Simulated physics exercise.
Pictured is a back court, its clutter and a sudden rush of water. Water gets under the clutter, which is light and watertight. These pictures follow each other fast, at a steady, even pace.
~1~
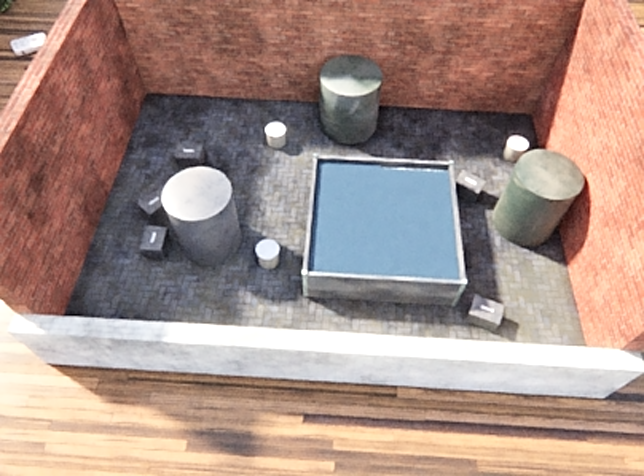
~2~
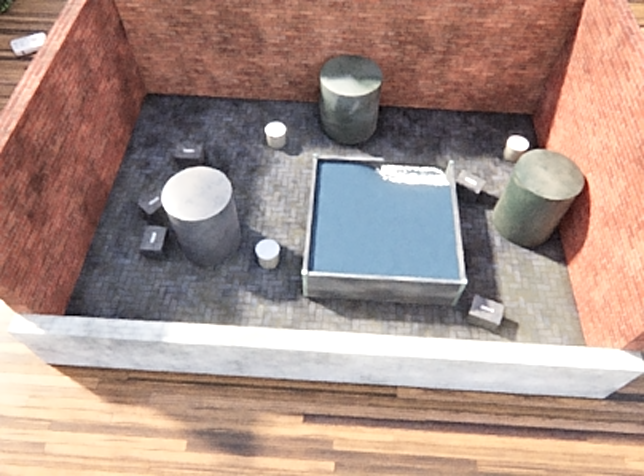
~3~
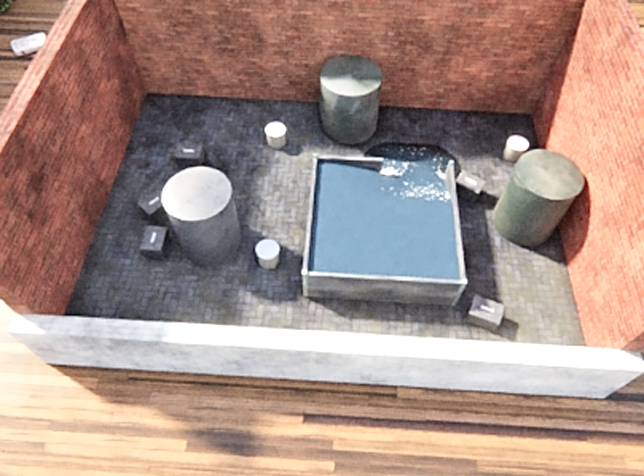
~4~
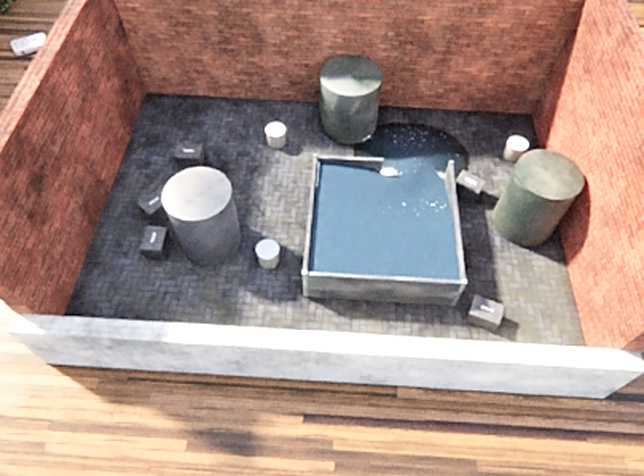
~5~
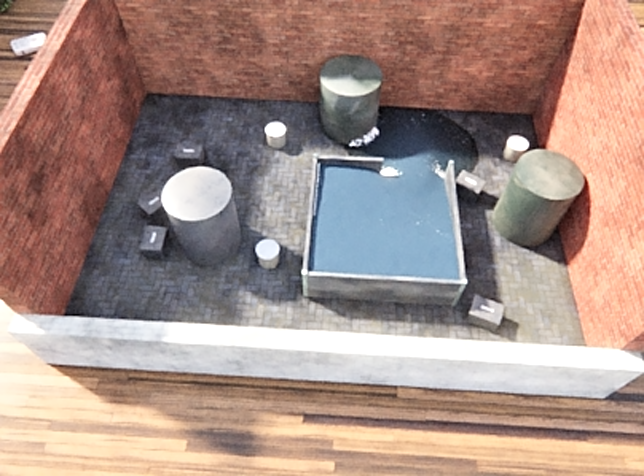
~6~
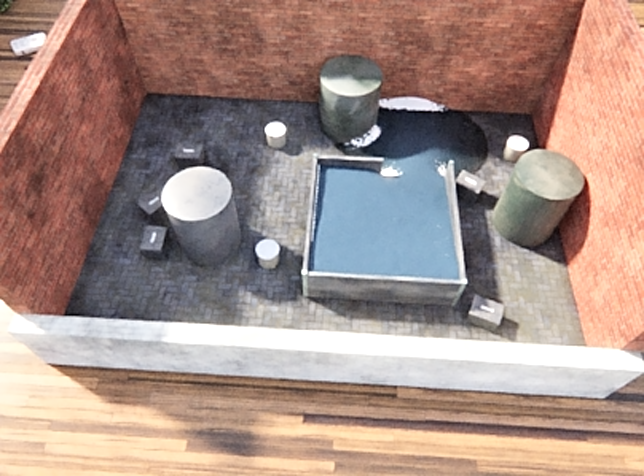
Brick-walled court with a raised water tank breaching at its back right corner, dark water spreading to a green drum and the rear wall.
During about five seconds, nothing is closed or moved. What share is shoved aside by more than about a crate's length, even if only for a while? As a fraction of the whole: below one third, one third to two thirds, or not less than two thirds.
The fraction is below one third.
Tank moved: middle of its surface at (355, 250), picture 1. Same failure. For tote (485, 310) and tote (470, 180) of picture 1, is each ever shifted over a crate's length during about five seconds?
Findings in sequence - stopped sooner; reached that distance.
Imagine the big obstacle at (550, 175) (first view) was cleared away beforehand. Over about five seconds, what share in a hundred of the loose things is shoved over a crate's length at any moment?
Around 20 in a hundred.
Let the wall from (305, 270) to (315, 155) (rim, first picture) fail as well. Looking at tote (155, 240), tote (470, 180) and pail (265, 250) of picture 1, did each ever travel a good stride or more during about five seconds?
Working through them in order, the first gets shoved clear, the second not displaced that far and the last gets shoved clear.
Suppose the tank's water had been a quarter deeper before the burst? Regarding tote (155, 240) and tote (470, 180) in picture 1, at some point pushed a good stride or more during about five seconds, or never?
First: Shy of that; second: At least that much.
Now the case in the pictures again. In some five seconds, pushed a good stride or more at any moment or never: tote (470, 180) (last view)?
Looks like the full distance to me.
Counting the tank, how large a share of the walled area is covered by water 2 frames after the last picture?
I'd put it at some 25 per cent.
A moment on, 0 of 8 are well off their spots; 0 afloat.
Next, 0 of 8 are well off their spots; 0 afloat.
Later, 1 of 8 are well off their spots; 1 afloat.
In the end, 2 of 8 are well off their spots, and 2 have been at some point; 3 afloat.
